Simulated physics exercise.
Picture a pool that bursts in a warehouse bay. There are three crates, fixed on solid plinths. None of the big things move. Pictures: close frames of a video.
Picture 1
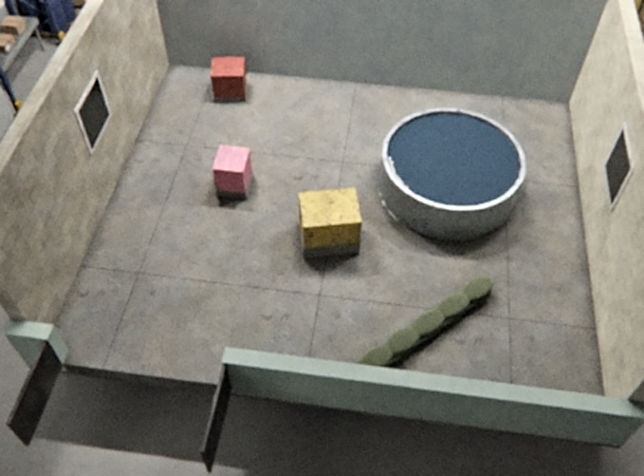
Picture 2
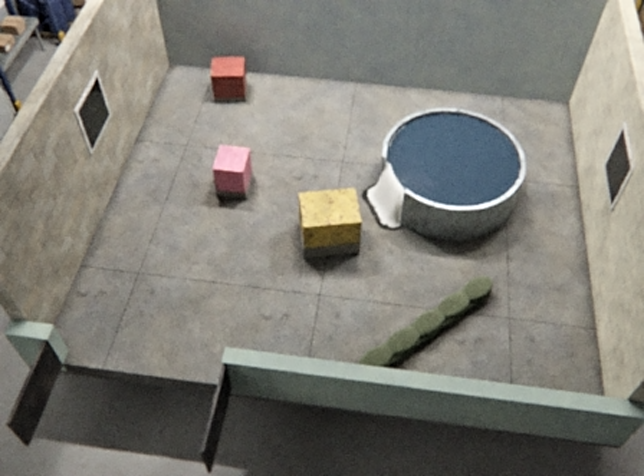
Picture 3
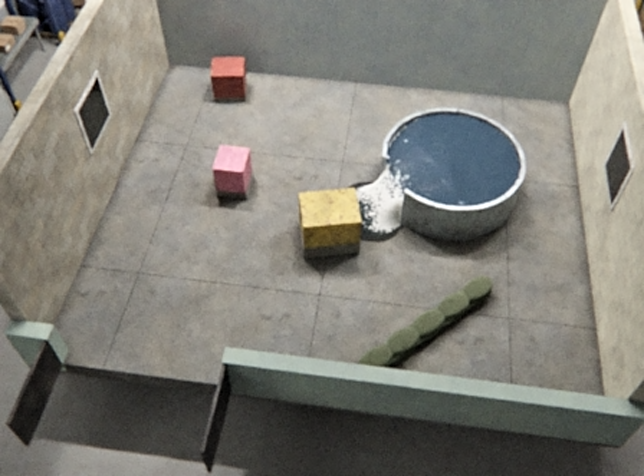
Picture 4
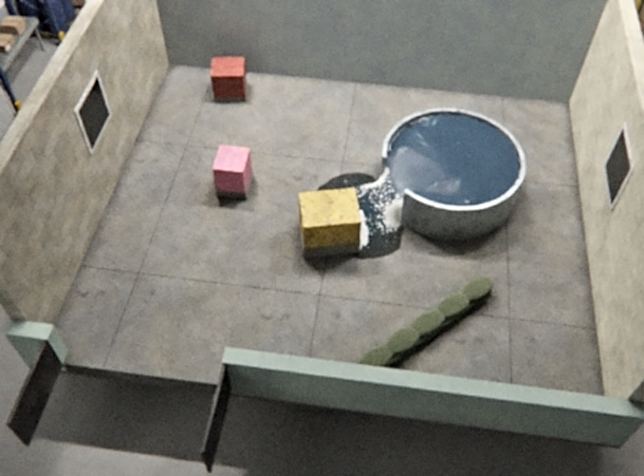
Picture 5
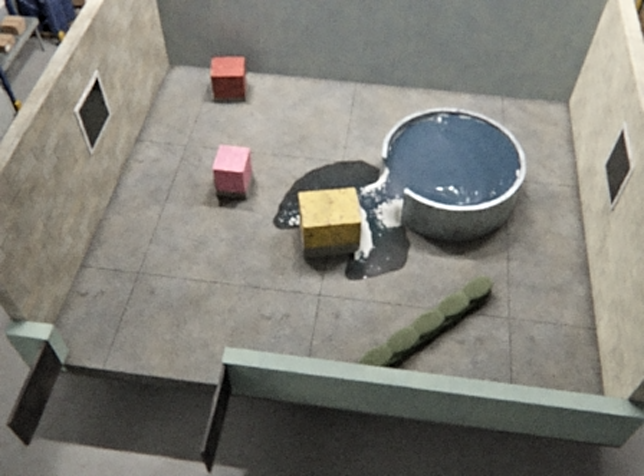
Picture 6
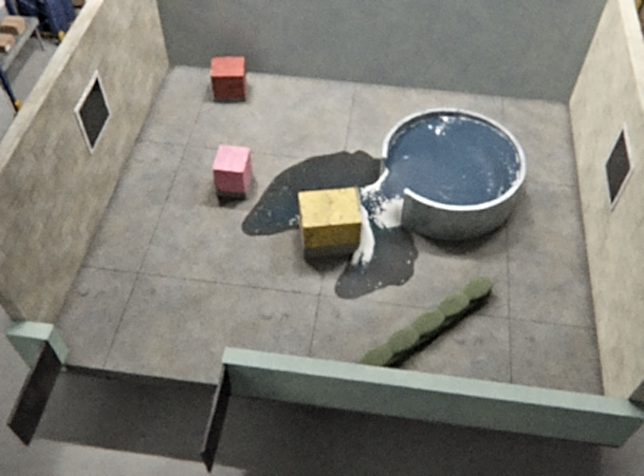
A round pool of dark blue water stands at the right of a walled, grey-floored warehouse bay, seen from a fixed, high viewpoint. A yellow crate sits just left of it, with pink and red crates farther left and a green, lumpy barrier near the low front wall. Water bursts from the pool's left side, foams against the yellow crate, and spreads around it in dark patches leftward and forward, while the crates stay put.
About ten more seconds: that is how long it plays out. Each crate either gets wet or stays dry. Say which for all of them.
The pink crate gets wet; the red crate gets wet; the yellow crate gets wet.
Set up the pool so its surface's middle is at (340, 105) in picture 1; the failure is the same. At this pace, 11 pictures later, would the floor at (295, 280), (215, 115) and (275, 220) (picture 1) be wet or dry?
One after the other: Covered, awash, wet.
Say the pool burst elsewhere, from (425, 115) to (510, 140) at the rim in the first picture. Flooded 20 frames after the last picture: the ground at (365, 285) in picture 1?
I reckon it ends up parched.
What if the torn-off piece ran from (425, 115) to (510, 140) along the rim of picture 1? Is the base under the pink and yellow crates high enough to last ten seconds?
The pink one is untouched; the yellow one is untouched.
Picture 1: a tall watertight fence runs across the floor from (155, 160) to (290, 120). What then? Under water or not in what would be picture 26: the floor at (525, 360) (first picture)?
There: No water.
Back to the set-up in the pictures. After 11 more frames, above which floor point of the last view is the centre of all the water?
Close to pixel (390, 202).
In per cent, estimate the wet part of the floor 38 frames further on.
About 70 %.
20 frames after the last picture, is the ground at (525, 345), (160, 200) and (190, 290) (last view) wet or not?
Going through them in order, I'd call them clear, drenched and drenched.
A moment on, water covers 20 % of the floor; the pink crate water round its plinth, the red crate not reached, the yellow crate water round its plinth.
Next, water covers 30 % of the floor; the pink crate water round its plinth, the red crate water round its plinth, the yellow crate water round its plinth.
Then, water covers 55 % of the floor; the pink crate water round its plinth, the red crate water round its plinth, the yellow crate water round its plinth.
Later, water covers 70 % of the floor; the pink crate water round its plinth, the red crate water round its plinth, the yellow crate water round its plinth.
In the end, water covers 95 % of the floor; the pink crate was topped, the red crate was topped, the yellow crate was topped.
